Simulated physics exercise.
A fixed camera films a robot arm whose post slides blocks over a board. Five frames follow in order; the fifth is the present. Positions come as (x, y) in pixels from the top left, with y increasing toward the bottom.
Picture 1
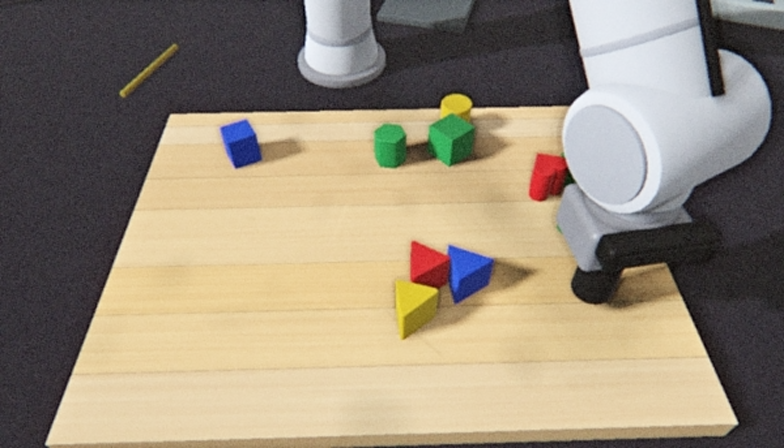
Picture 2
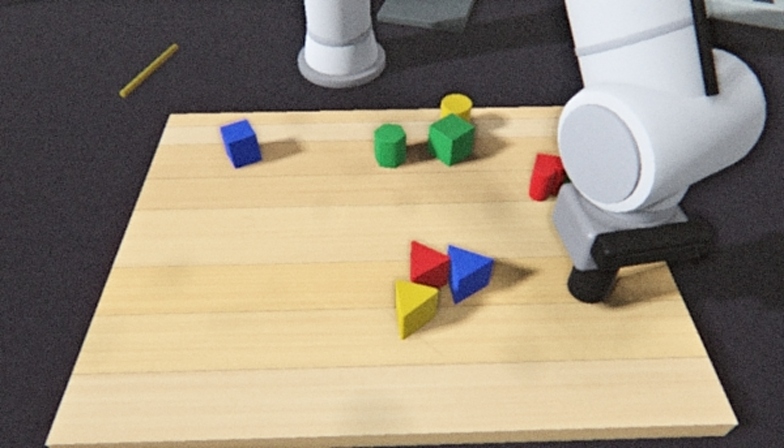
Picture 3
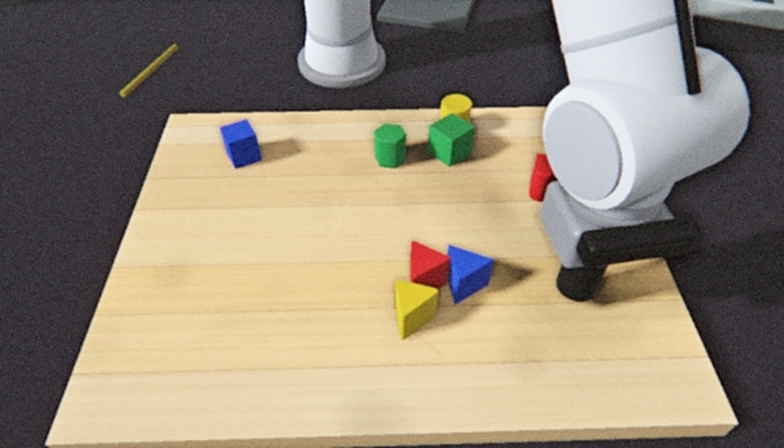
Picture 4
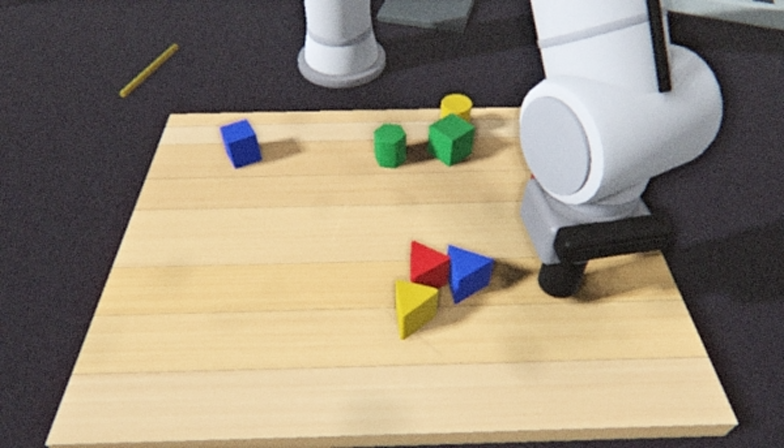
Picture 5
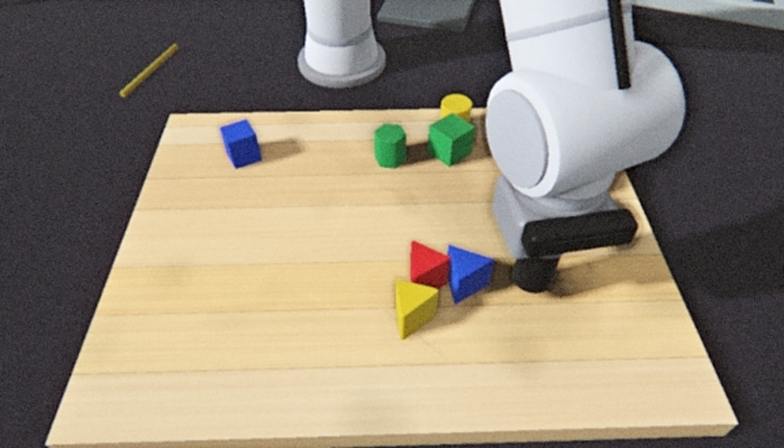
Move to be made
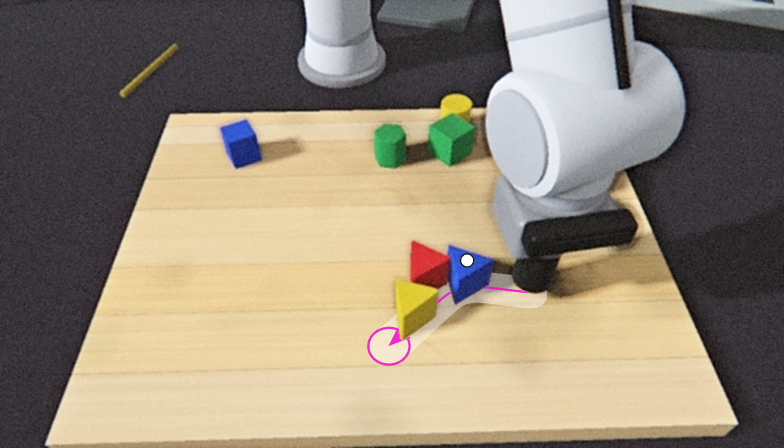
A white robot arm with a dark, blunt tip slides left across the right side of a pale wooden board, seen from above at a fixed angle. Red, blue and yellow triangular blocks cluster near the middle, with a blue cube at upper left and green, yellow and red blocks behind. The arm nears the blue triangle, hiding the red block behind it, while every visible block stays still.
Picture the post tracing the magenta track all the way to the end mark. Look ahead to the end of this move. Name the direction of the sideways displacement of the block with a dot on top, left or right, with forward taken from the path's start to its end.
It heads right.
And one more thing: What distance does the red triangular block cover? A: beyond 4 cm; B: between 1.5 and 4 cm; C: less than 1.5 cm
A.
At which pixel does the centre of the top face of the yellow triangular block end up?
Pixel (354, 337).
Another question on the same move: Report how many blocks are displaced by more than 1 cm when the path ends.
Displaced: Three or more.
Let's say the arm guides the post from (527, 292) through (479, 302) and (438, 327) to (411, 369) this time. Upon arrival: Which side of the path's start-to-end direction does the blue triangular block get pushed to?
The blue triangular block is shifted sideways to the right, facing along the path from start to end.
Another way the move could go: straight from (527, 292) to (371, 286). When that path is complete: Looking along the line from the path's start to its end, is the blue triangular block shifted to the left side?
I expect not.
Path on the board, from (527, 292) by way of (472, 287) and (429, 310) to (389, 346); the dot is on the blue triangular block.
The first path, step by step. One third of the way, post (474, 273); red triangular block (391, 258), turned 15° anticlockwise; blue triangular block (430, 257).
Two thirds of the way, post (430, 297); yellow triangular block (402, 304), turned 25° clockwise; red triangular block (361, 254), turned 15° anticlockwise; blue triangular block (393, 262), turned 55° clockwise.
At the end, post (389, 332); yellow triangular block (354, 337), turned 50° clockwise; red triangular block (358, 252); blue triangular block (387, 272), turned 90° clockwise.
